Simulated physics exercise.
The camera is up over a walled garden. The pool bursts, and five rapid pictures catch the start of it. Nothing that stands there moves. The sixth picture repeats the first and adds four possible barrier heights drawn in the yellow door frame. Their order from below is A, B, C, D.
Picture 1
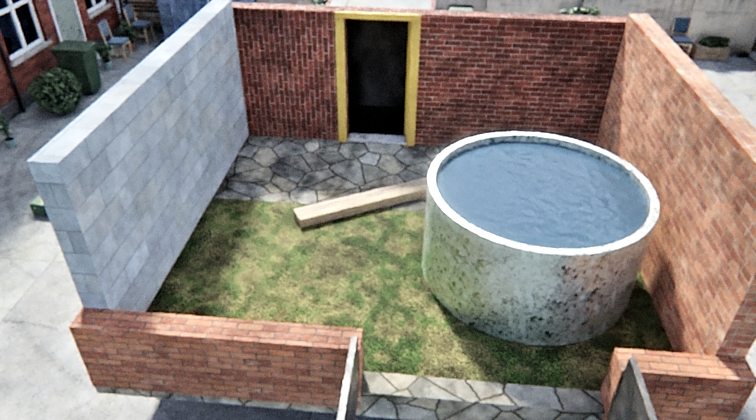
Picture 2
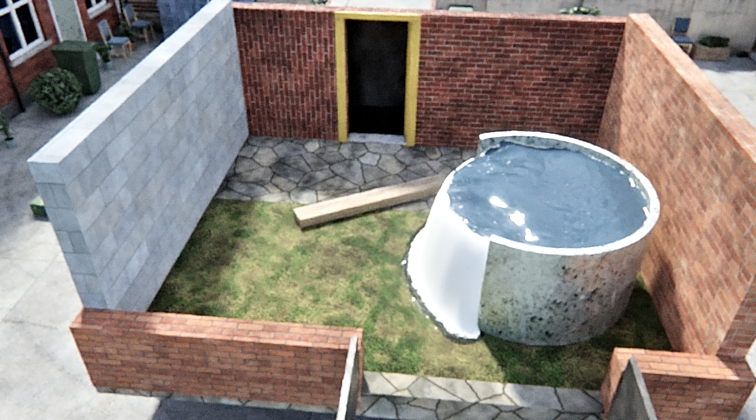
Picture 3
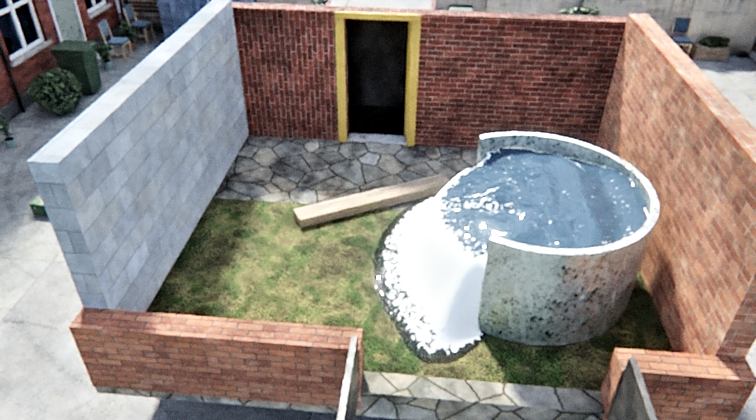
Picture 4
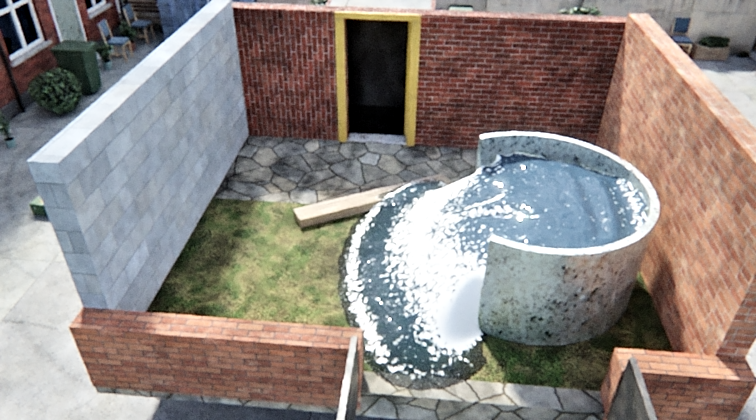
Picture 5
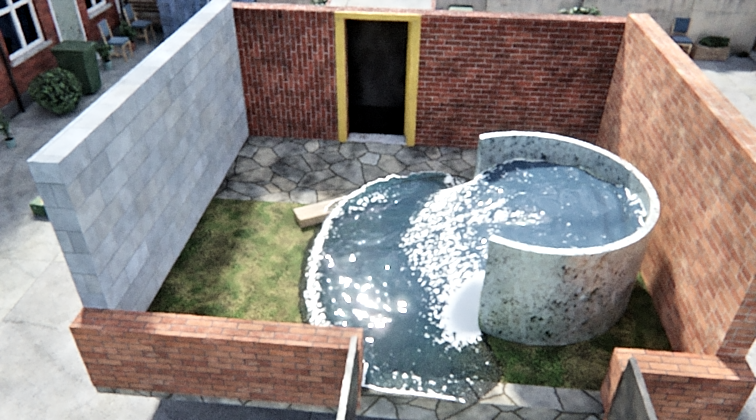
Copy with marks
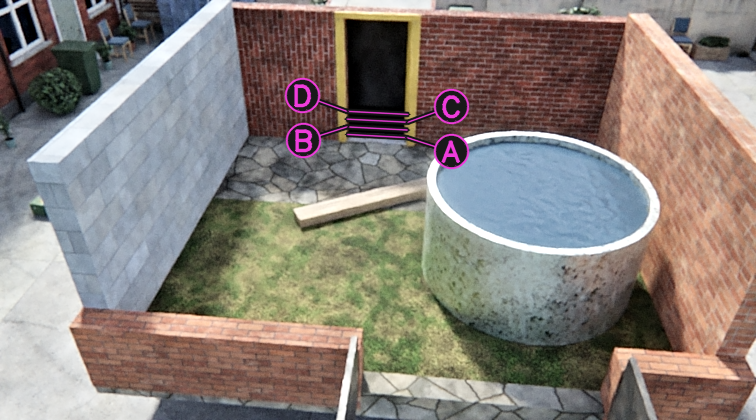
Water pouring through a gap in the left side of a round pool, spreading across grass in a brick-walled garden.
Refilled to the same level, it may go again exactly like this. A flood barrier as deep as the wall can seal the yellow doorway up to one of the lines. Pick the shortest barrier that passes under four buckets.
Use mark B.
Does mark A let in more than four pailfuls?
Yes, that goes wrong.
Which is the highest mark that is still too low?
That would be A.
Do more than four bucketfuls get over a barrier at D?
No, not at all.
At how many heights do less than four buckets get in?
Three of them.
On the marked copy, A at (377, 136); B at (377, 128); C at (377, 120); D at (377, 112); from the bottom up A, B, C, D.
For mark A, about 8 bucketfuls get in.
For mark B, nothing gets over.
For mark C, nothing gets over.
For mark D, nothing gets over.
